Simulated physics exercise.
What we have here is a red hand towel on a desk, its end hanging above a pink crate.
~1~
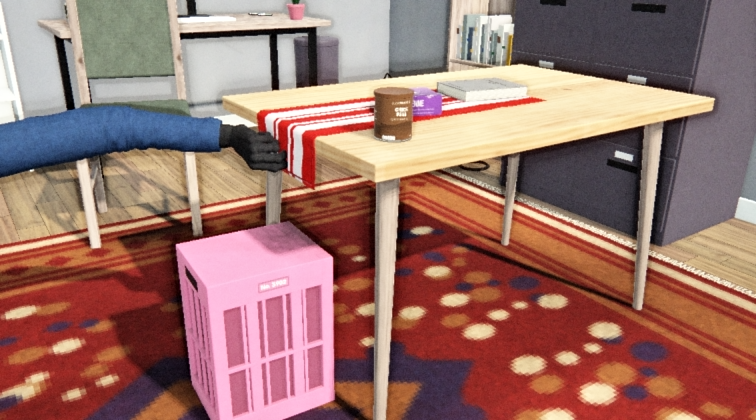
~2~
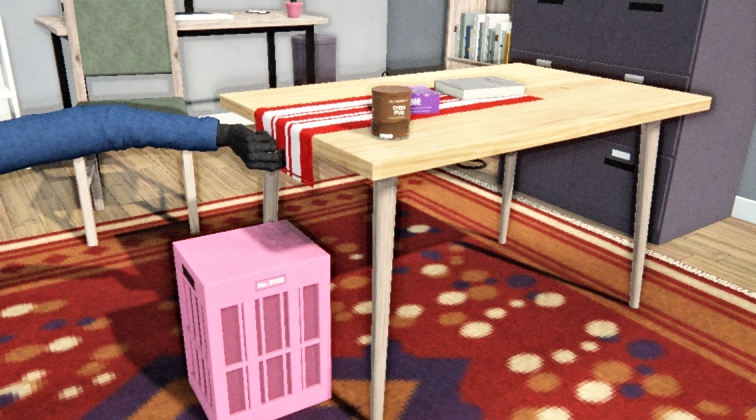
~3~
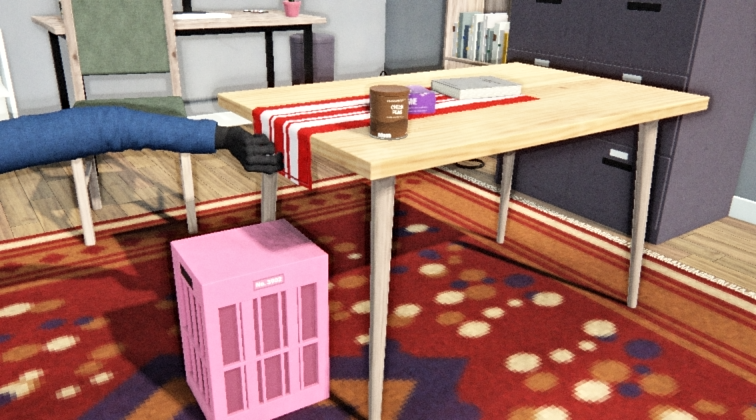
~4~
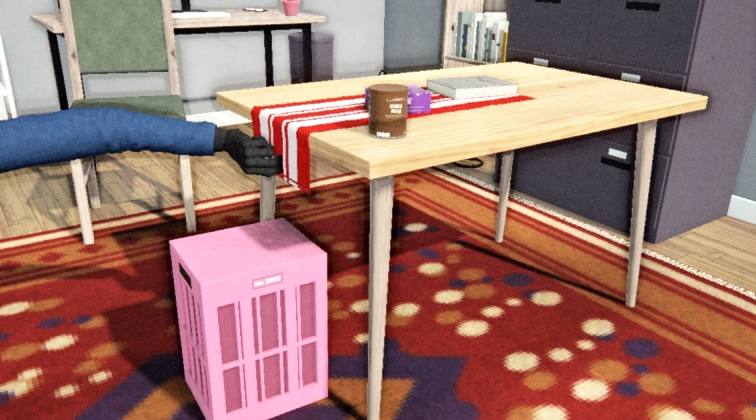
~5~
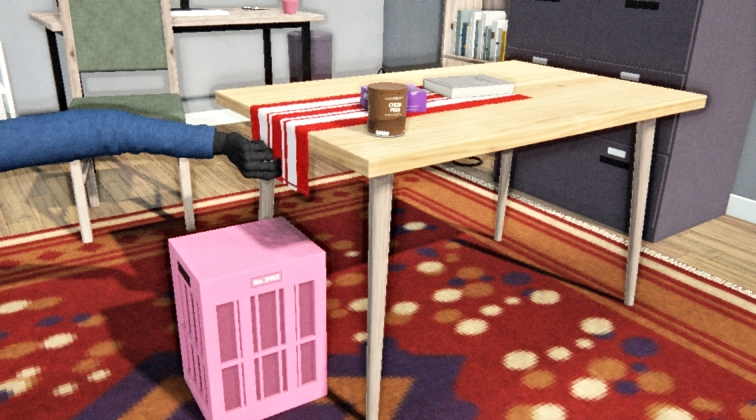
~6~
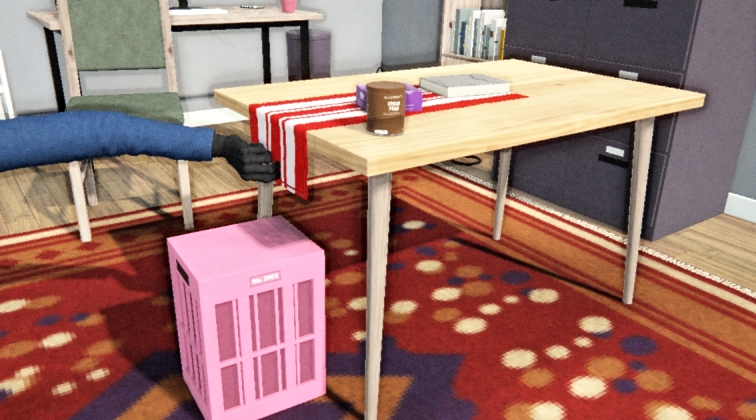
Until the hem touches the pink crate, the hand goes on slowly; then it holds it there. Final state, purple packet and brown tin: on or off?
Purple packet - on; brown tin - on.
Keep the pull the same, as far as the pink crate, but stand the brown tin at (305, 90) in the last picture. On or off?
It ends up off, as far as I can tell.
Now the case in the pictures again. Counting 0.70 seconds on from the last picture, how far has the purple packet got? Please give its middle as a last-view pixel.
By then you'd find it at pixel (352, 102).
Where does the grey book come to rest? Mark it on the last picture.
Somewhere close to pixel (427, 90) in the last view.
Then, 0.26 s on from there, hem going down; packet moved a little; tin in place.
Then, 0.70 s on from there, hem going down; packet carried along near (352, 102); tin in place.
Then, 1.10 s on from there, hem on the crate; packet carried along near (341, 104); tin in place.
In the end, hem on the crate; packet carried along near (341, 104); tin in place. The purple packet remains up there and the brown tin keeps clear of the edge.
